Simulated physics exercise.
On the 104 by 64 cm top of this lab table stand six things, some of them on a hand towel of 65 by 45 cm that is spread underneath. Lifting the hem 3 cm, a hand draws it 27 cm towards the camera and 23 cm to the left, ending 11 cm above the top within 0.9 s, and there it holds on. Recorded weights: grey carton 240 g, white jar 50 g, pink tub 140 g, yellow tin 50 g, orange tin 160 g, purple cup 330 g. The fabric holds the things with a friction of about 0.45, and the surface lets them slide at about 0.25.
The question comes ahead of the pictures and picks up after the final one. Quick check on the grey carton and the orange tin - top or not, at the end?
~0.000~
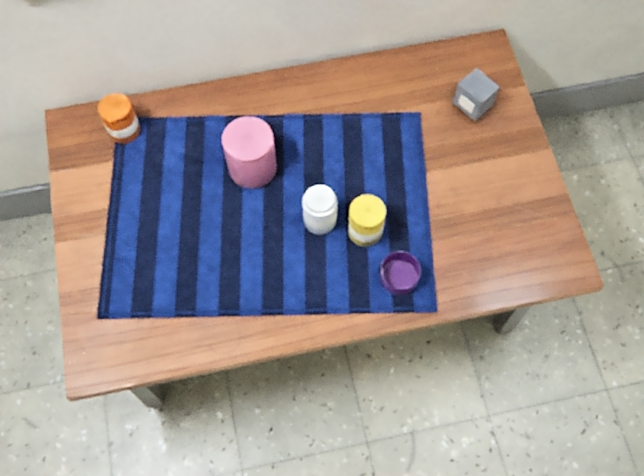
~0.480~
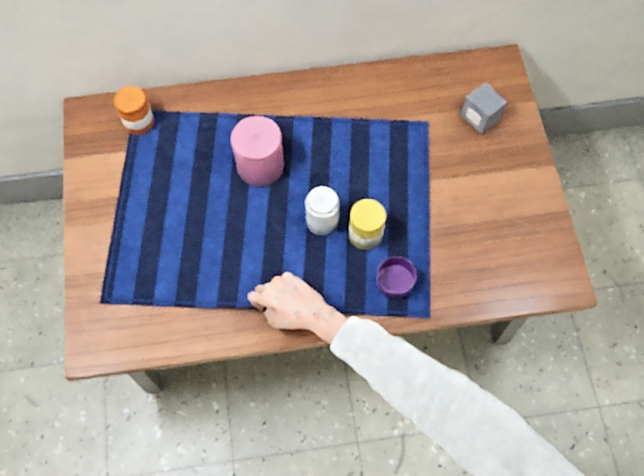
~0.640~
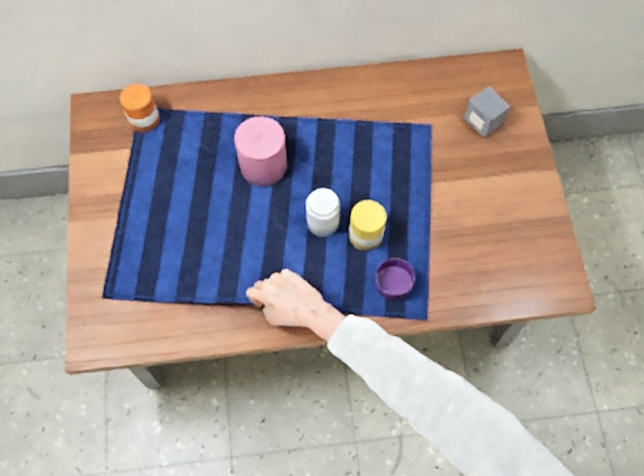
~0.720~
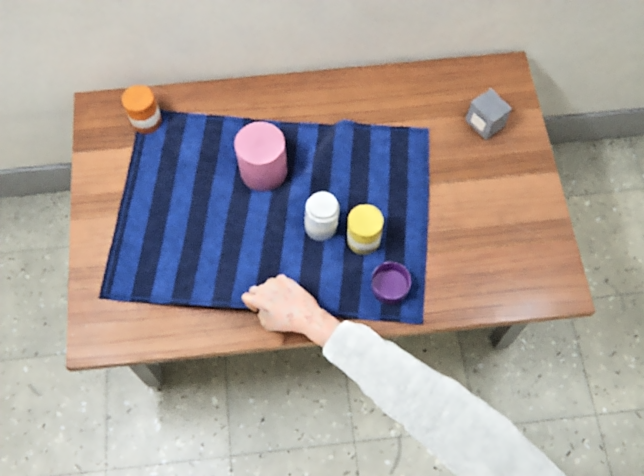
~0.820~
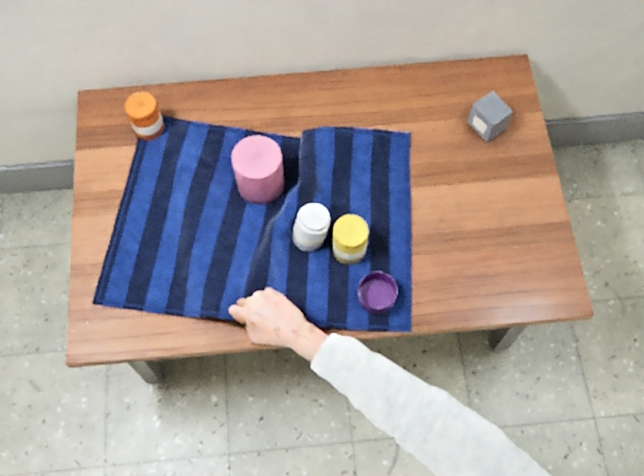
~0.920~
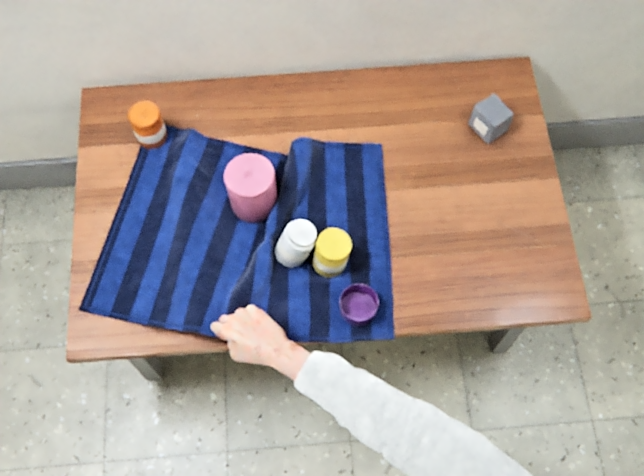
In the end I'd bet the grey carton never leaves the surface. I'd bet the orange tin never leaves the surface.
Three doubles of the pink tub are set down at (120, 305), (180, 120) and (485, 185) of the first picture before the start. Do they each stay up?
Log, in listed order - lost / kept / kept.
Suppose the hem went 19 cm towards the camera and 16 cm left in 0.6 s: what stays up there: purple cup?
Result - purple cup: Gone.
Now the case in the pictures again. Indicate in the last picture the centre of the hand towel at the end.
I'd point to about (186, 352).
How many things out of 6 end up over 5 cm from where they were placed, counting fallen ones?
Count recorded: 5.
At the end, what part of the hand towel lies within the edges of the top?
Roughly 45% of it.
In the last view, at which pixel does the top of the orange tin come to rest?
(125, 214).
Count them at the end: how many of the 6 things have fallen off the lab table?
I make it 3.
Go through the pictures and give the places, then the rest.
The first frame shows grey carton (479, 85); orange tin (114, 106); hand towel corners (97, 319) (420, 113) (437, 312).
The second frame shows hand towel corners (100, 303) (428, 122); grip (264, 308).
The third frame shows hand towel corners (102, 298) (431, 125); grip (262, 304).
The fourth frame shows white jar (322, 205); orange tin (137, 98); pink tub (260, 143); hand towel corners (99, 299) (429, 129); grip (257, 309).
The fifth frame shows white jar (311, 216); orange tin (140, 105); pink tub (256, 156); hand towel corners (92, 304) (410, 133); grip (245, 321).
The sixth frame shows grey carton (494, 110); orange tin (143, 114); hand towel corners (79, 310) (381, 144) (395, 340); grip (228, 338).
After 1.1 s, 90 % of the hand towel is still over the top; orange tin 11 cm off its start, white jar 17 cm off its start, pink tub 17 cm off its start.
After 1.2 s, 70 % of the hand towel is still over the top; orange tin 19 cm off its start, purple cup over the edge, white jar 28 cm off its start.
After 1.4 s, 60 % of the hand towel is still over the top; orange tin 26 cm off its start at (133, 199), yellow tin 39 cm off its start at (241, 377), purple cup over the edge.
After 1.5 s, 45 % of the hand towel is still over the top; orange tin 29 cm off its start, yellow tin over the edge, white jar over the edge.
After 3.1 s, 45 % of the hand towel is still over the top; orange tin 29 cm off its start at (125, 214), grey carton 0 cm off its start at (494, 110), yellow tin over the edge, white jar over the edge.
